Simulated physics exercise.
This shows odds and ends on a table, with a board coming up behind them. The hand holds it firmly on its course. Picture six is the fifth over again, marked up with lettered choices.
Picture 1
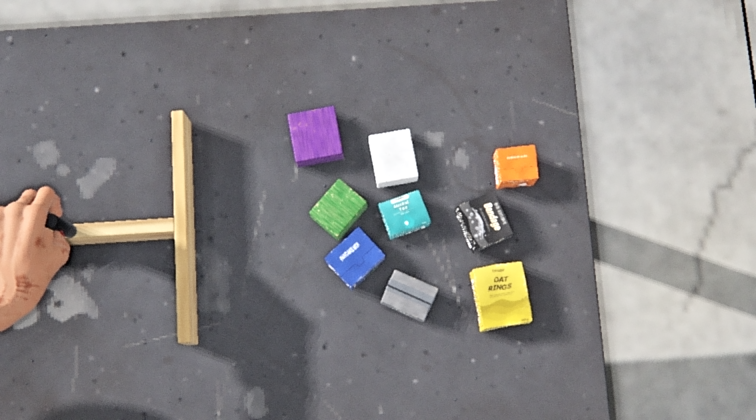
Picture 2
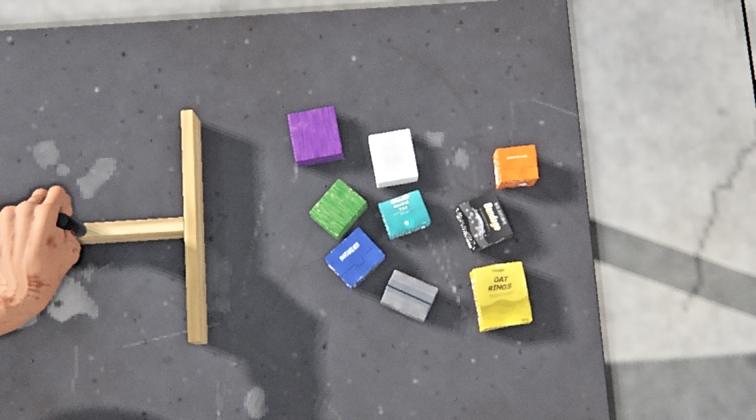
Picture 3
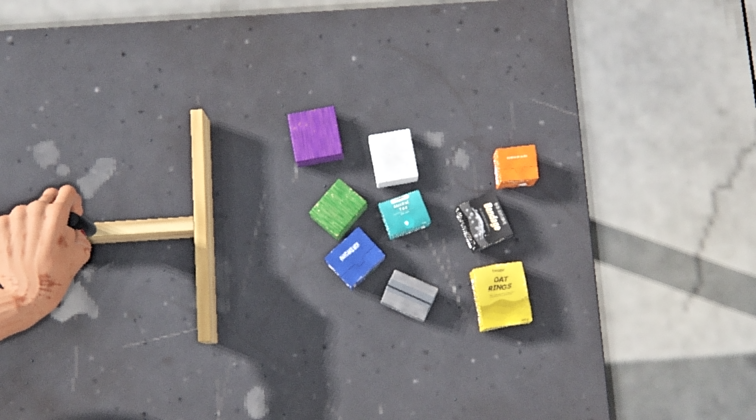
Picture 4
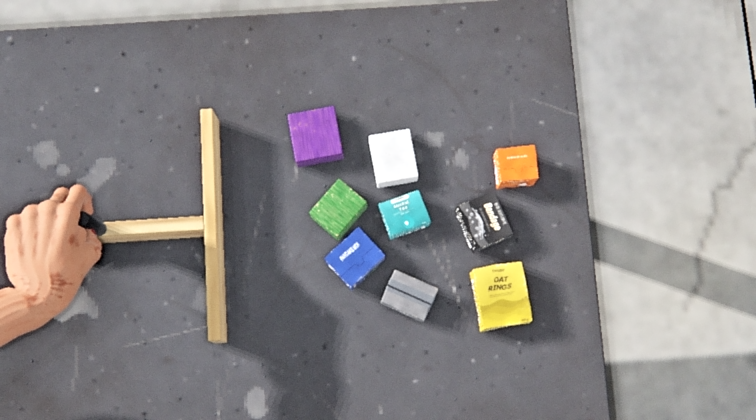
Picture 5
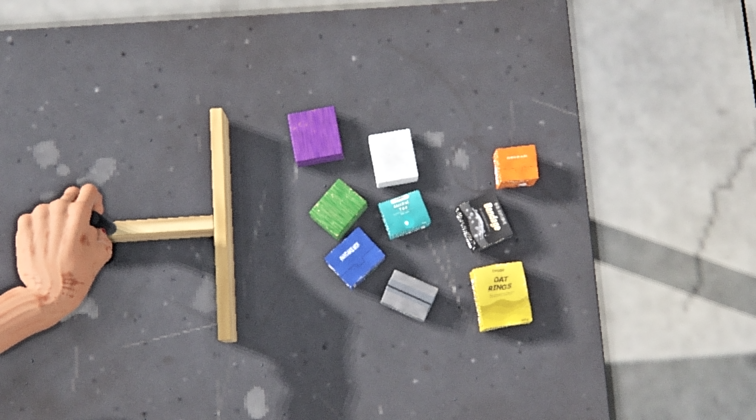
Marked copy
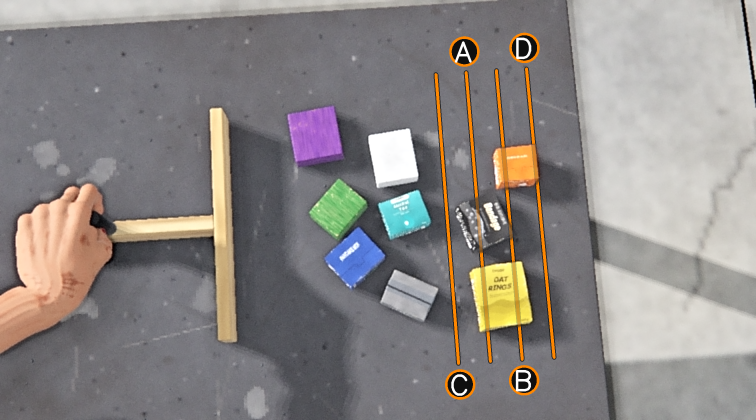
On a dark tabletop, a hand slid a T-shaped wooden board slowly to the right, a short way toward a cluster of colourful blocks and packets, which all stayed still and untouched.
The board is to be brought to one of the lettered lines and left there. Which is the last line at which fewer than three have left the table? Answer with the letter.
At B, and not beyond.
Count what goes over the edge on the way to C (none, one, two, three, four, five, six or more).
In all, none.
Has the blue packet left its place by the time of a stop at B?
By then, yes.
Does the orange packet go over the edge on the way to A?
By then, no.
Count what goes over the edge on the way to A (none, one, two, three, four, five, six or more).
The count is none.
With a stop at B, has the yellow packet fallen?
By then, no.
On the marked copy, A at (478, 213); B at (509, 211); C at (447, 215); D at (540, 209).
With B. Early on, board (324, 215); purple block (351, 136); blue packet (365, 259).
Further on, board (429, 209); orange packet (539, 173); black box (543, 214).
At the end, board (509, 203); orange packet over the edge; black box over the edge; two fallen.
As for the rest, A is within the limit but short; C is within the limit but short; D drops five.
